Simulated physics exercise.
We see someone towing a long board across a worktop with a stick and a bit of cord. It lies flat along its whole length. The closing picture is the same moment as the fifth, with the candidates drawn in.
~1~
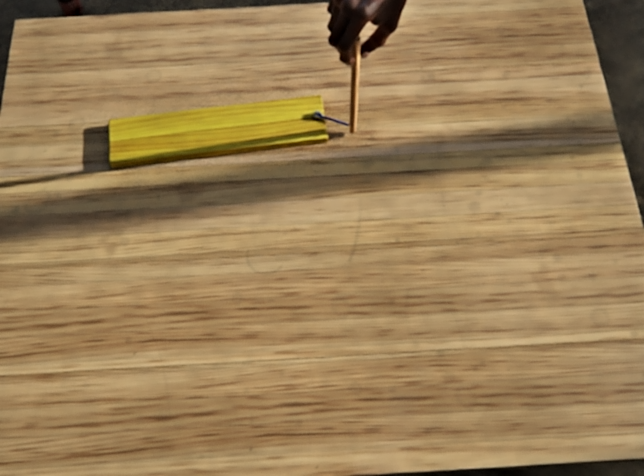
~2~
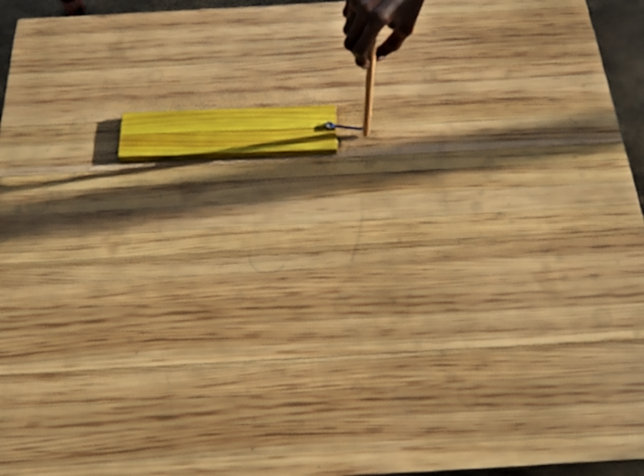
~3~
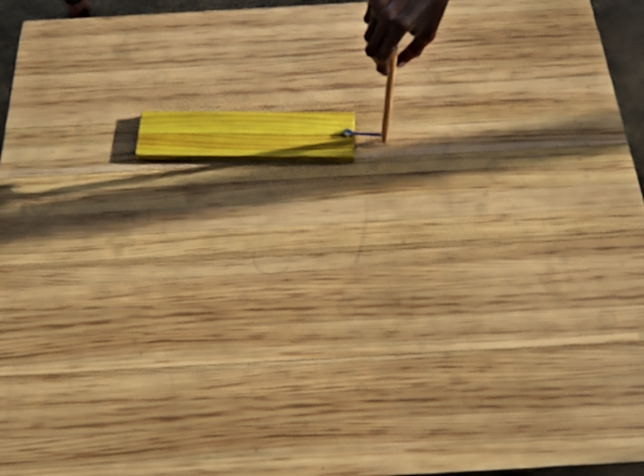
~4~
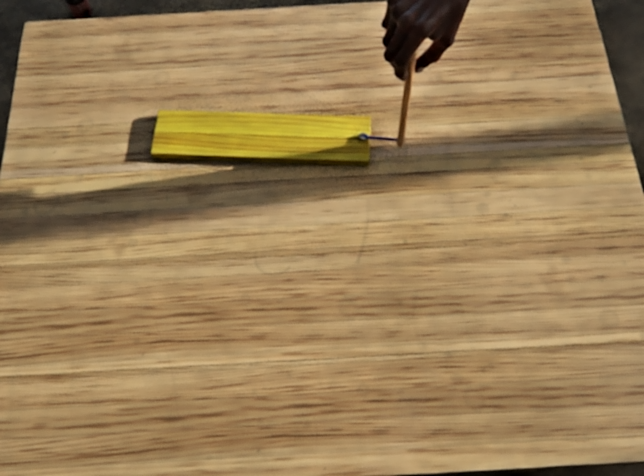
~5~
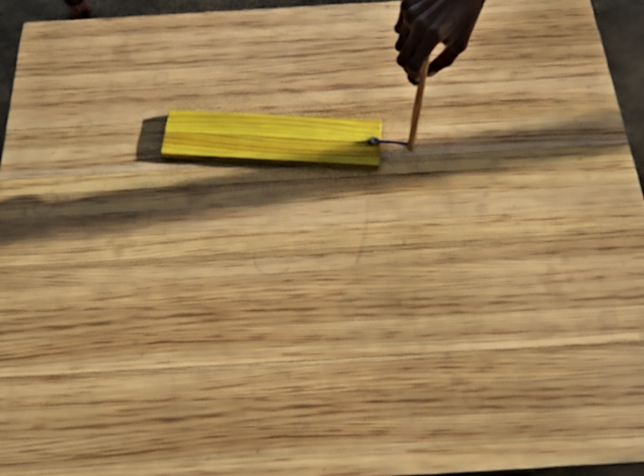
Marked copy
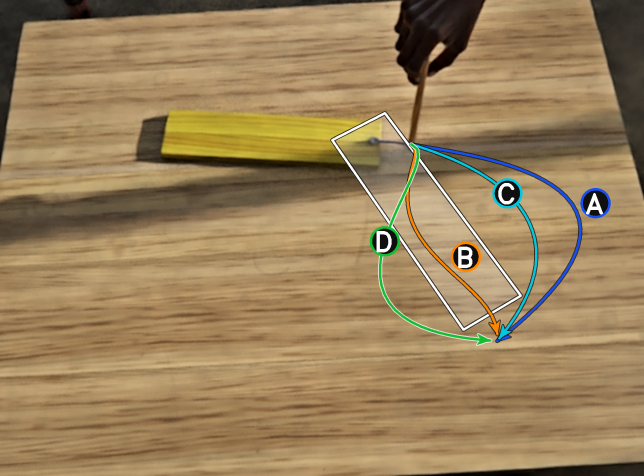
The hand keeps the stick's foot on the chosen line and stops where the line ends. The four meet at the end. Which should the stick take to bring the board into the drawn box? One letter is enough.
C.
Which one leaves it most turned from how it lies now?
Path A.
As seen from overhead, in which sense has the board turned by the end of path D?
On that path, clockwise.
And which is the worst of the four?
D.
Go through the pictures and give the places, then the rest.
Yellow board (217, 128), in the first frame.
Yellow board (228, 130), in the second frame.
Yellow board (246, 133), in the third frame.
Yellow board (261, 135), in the fourth frame.
Yellow board (272, 136), in the fifth frame.
On the marked copy, A from (411, 144) via (572, 204) to (497, 341); B from (411, 144) via (420, 237) to (497, 334); C from (411, 144) via (525, 214) to (499, 338); D from (411, 144) via (380, 267) to (490, 341); the outline at (422, 213).
Following C. Soon after the start, foot of the stick (498, 187), middle of the board (358, 153).
Later, foot of the stick (535, 270), middle of the board (413, 185).
In the end, foot of the stick (497, 342), middle of the board (422, 214); it lies in the outline.
As for the rest, A leaves its middle at (445, 208); B leaves its middle at (386, 235); D leaves its middle at (369, 252).
